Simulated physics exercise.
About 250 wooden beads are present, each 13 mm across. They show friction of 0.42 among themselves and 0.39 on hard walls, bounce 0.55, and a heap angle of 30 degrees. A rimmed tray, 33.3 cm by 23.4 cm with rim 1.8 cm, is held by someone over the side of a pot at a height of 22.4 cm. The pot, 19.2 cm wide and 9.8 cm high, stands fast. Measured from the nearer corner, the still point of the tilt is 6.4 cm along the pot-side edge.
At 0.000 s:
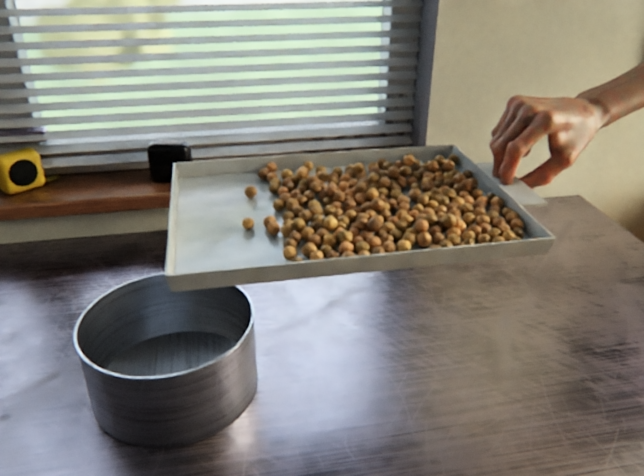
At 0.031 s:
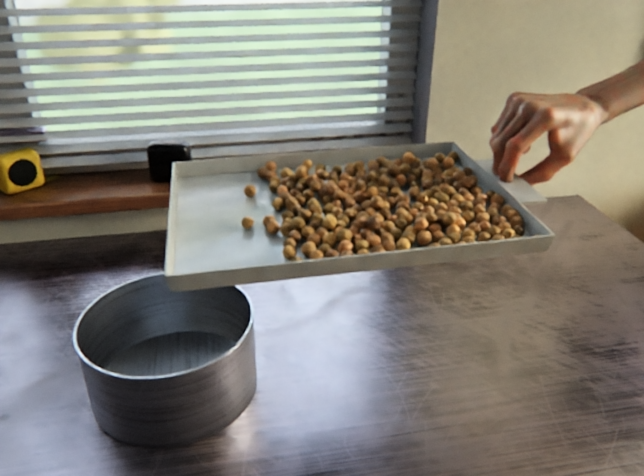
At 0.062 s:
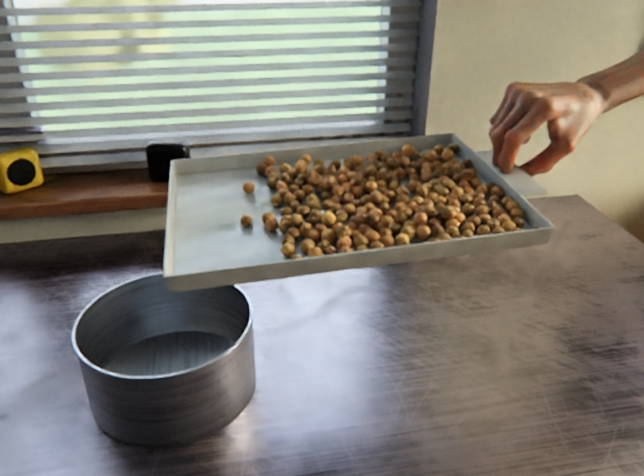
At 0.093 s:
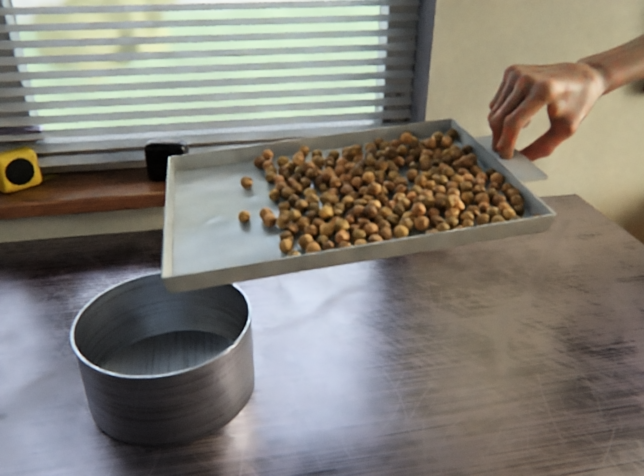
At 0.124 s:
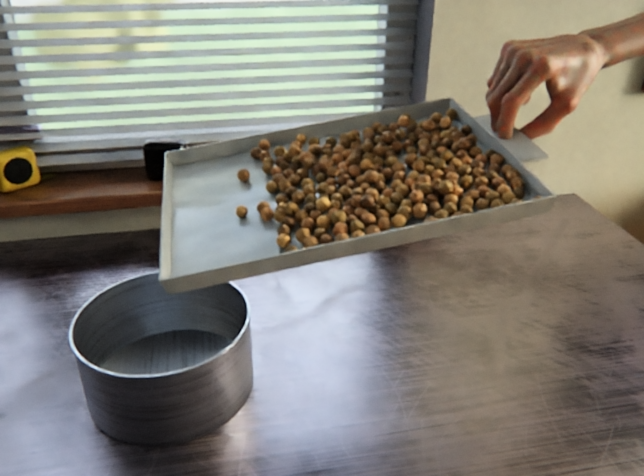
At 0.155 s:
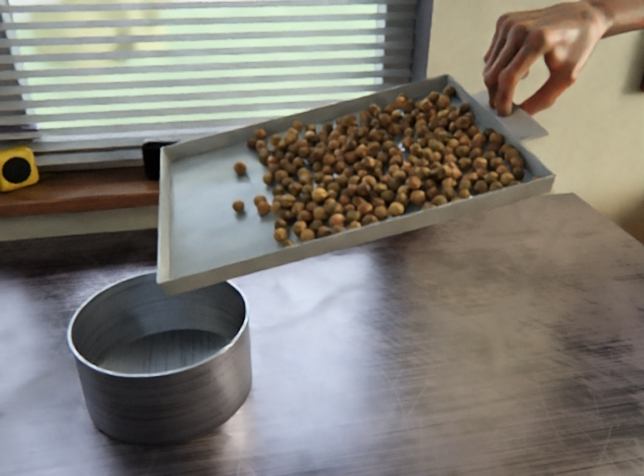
A hand at the upper right grips the end of a pale grey rimmed tray above a dark, streaked tabletop, seen from slightly above, with a slatted window blind behind. Many round brown wooden beads lie on the tray, a grey metal pot stands below left, and yellow and black objects sit on the wooden sill. The hand steadily raises the tray's right end, tilting it down leftward, while the beads stay heaped.
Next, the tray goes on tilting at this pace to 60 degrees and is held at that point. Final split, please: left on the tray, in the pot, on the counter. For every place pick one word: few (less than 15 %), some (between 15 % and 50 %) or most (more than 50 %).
Left on the tray gets some, pot gets few, counter gets most.
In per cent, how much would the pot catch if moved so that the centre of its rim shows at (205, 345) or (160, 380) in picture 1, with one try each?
Estimates: 5 in a hundred and 45 in a hundred.
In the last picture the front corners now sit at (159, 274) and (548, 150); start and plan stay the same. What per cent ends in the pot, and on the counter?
Pot: 15, counter: 60.
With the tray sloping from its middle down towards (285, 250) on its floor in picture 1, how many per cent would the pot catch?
I'd say close to 0 %.
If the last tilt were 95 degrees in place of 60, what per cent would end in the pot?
I'd expect some 5 per cent in the pot.
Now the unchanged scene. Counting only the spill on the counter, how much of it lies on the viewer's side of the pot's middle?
Some 90 per cent.
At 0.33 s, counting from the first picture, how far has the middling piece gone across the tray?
It has moved some 1 cm from its start.
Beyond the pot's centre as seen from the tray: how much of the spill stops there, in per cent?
I'd put it close to 90 per cent.
Then, at 0.33 s, tilt 38 degrees; the tray holds 100 %, the pot 0 %.
After 0.45 s, tilt 54 degrees; the tray holds 100 %, the pot 0 %.
Then, at 0.70 s, tilt 60 degrees; the tray holds 50 %, the pot 0 %.
At rest (2.0 s), tray 30 %, pot 5 %, counter 65 %.
